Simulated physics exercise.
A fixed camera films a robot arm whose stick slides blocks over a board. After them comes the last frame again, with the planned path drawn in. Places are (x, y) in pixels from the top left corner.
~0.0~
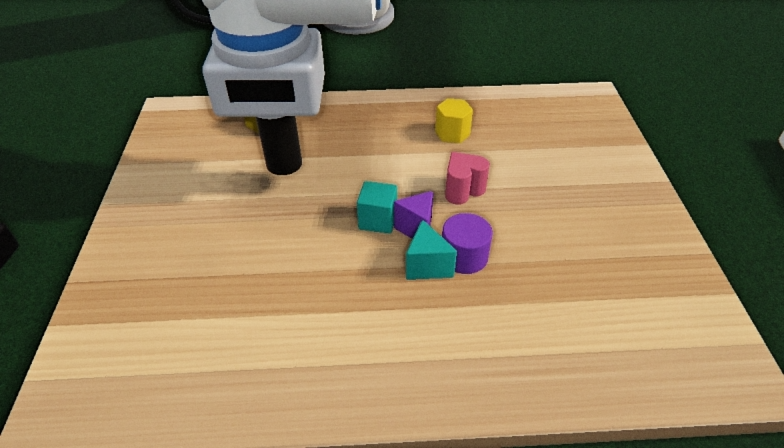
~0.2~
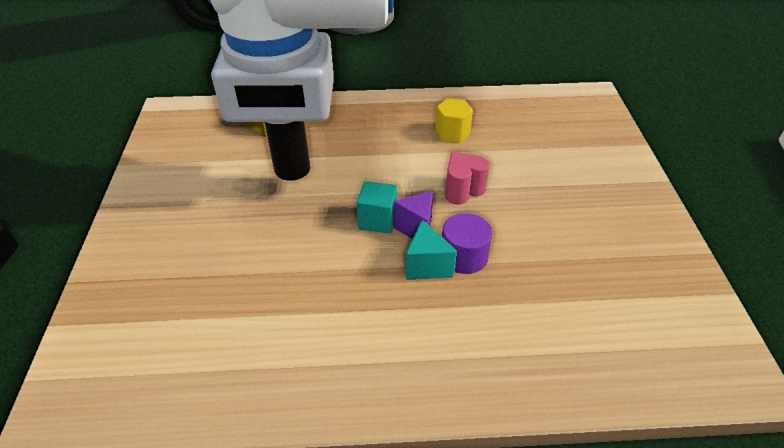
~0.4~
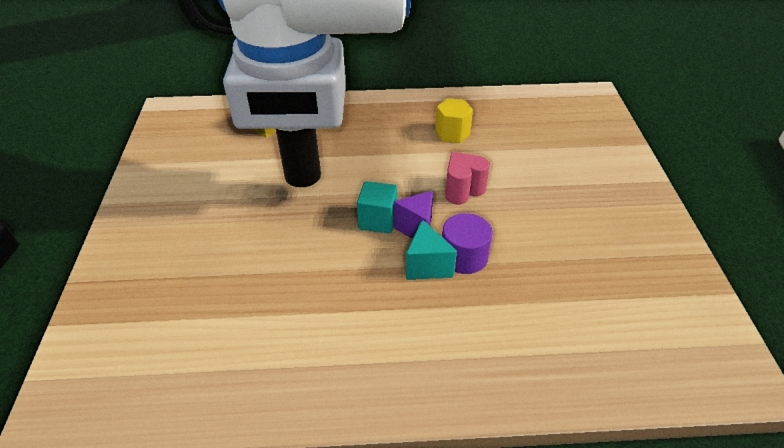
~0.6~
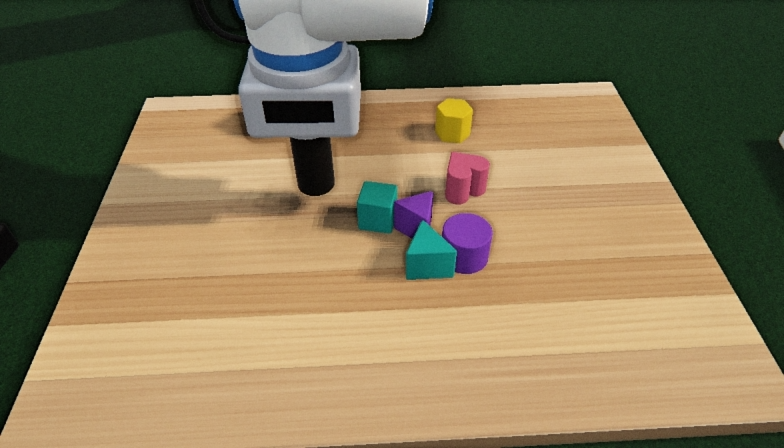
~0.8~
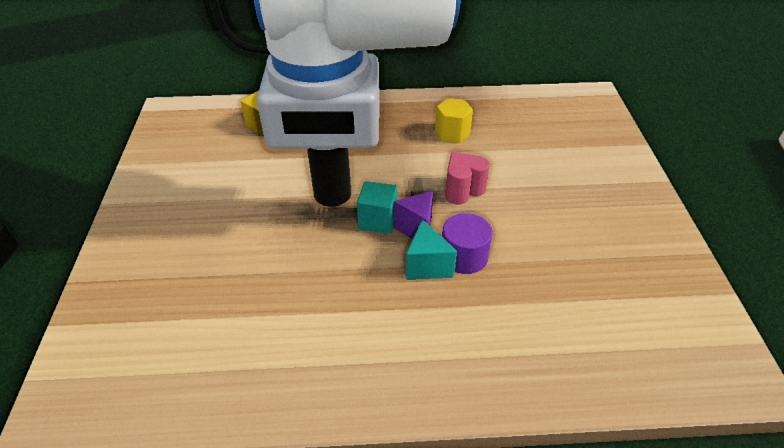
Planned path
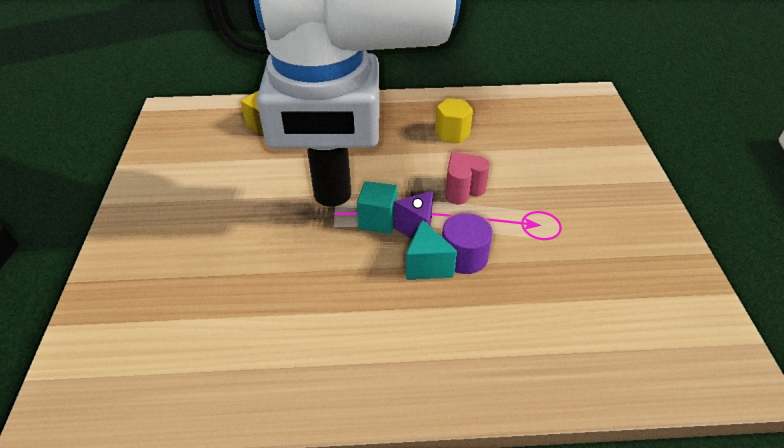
On a wooden board, a robot arm moving its black stick gradually right and nearer to a turquoise block among still, colourful blocks.
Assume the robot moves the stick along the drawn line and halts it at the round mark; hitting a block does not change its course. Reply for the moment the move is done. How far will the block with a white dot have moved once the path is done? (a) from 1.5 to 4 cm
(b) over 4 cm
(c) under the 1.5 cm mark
Option b.
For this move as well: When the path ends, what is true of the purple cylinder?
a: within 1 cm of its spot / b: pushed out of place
The answer is b.
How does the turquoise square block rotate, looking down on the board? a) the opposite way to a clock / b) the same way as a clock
My answer is option b.
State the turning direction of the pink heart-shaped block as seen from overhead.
It turns round anticlockwise.
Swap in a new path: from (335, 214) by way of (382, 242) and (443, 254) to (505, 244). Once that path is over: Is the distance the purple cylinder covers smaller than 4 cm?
I believe not.
The line goes from (335, 214) via (437, 215), ending at (541, 225); the dot is on the purple three-sided block.
On the path given first. One third of the way, stick at (405, 193); turquoise square block at (431, 207), turned 60° clockwise; purple three-sided block at (456, 225); purple cylinder at (495, 242).
Two thirds of the way, stick at (475, 198); turquoise square block at (455, 216), turned 90° clockwise; purple three-sided block at (467, 241), turned 25° clockwise; pink heart-shaped block at (476, 163), turned 35° anticlockwise; purple cylinder at (506, 253).
At the end, stick at (547, 206); turquoise square block at (455, 215), turned 90° clockwise; purple three-sided block at (467, 241), turned 25° clockwise; pink heart-shaped block at (477, 163), turned 35° anticlockwise; purple cylinder at (506, 253).
